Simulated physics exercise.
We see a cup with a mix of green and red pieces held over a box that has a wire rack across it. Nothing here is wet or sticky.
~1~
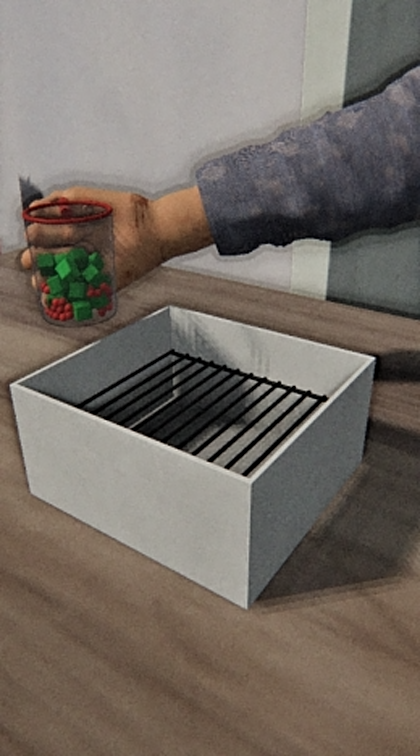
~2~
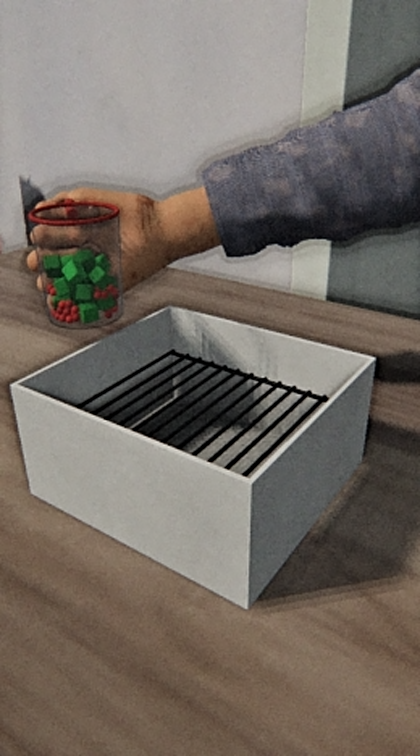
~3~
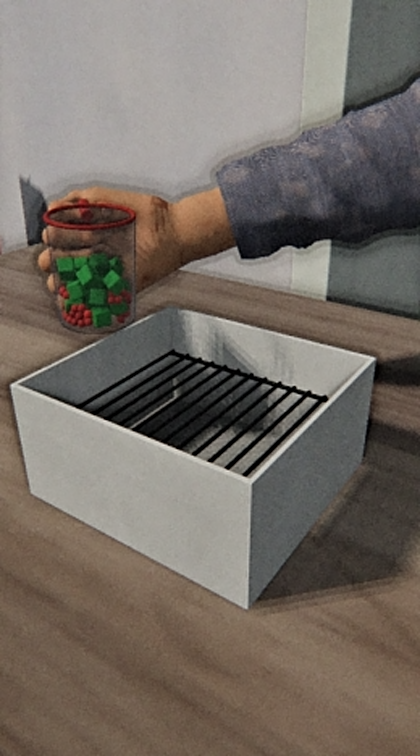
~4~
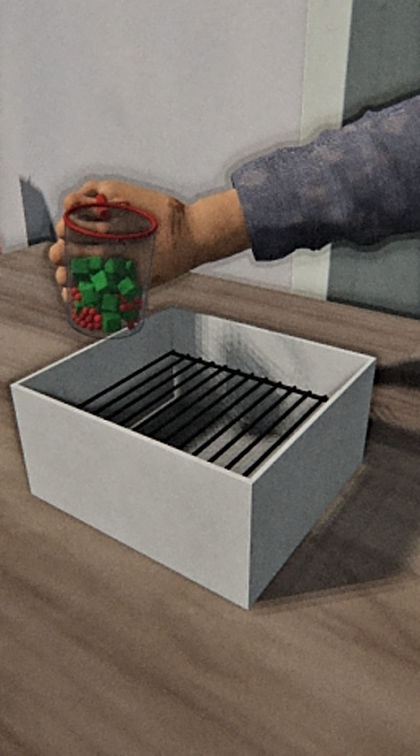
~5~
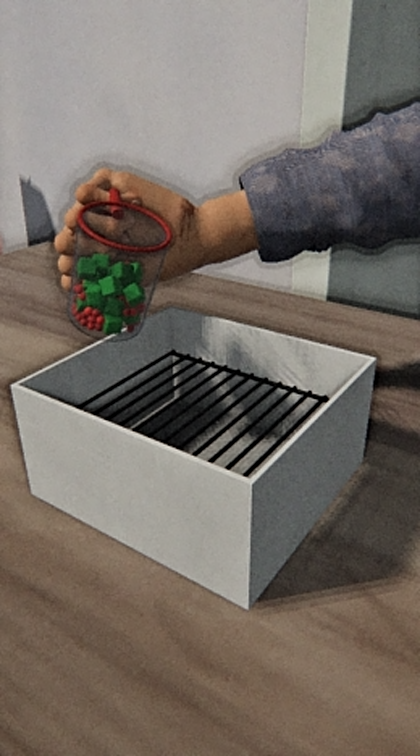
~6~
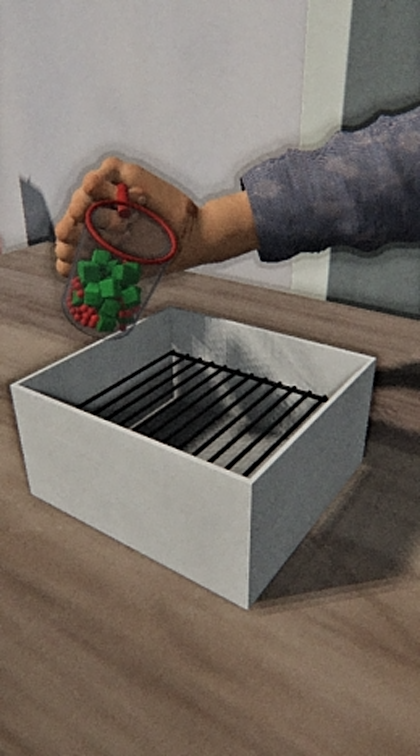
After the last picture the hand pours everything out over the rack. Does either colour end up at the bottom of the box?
The green ones rest on the wires and the red ones fall between the wires.
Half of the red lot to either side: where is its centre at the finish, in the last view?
Close to (176, 480).
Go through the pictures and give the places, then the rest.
Cup near (74, 264), upright; rack near (272, 448), 14 wires across; green dice-shaped beads near (81, 276), wider than the gaps; red sweets near (75, 310), narrower than the gaps, in the first frame.
Cup near (81, 266), upright; red ones near (81, 312), in the second frame.
Cup near (94, 269), tipped 2°; green ones near (100, 281), in the third frame.
Cup near (109, 272), tipped 10°; red ones near (103, 317), in the fourth frame.
Cup near (115, 274), tipped 21°; green ones near (118, 286), in the fifth frame.
Cup near (115, 274), tipped 31°; rack near (273, 448); green ones near (116, 284); red ones near (97, 311), in the sixth frame.
Then, 0.25 s on from there, green ones, the whole lot in the cup; red ones, the whole lot in the cup.
Then, 0.57 s on from there, green ones, the whole lot in the cup; red ones, the whole lot in the cup.
Then, 0.91 s on from there, green ones, all but a few in the cup, a little on or over the wires; red ones, the whole lot in the cup.
In the end, green ones, the whole lot on the wires, none at all under the rack; red ones, the whole lot under the rack.
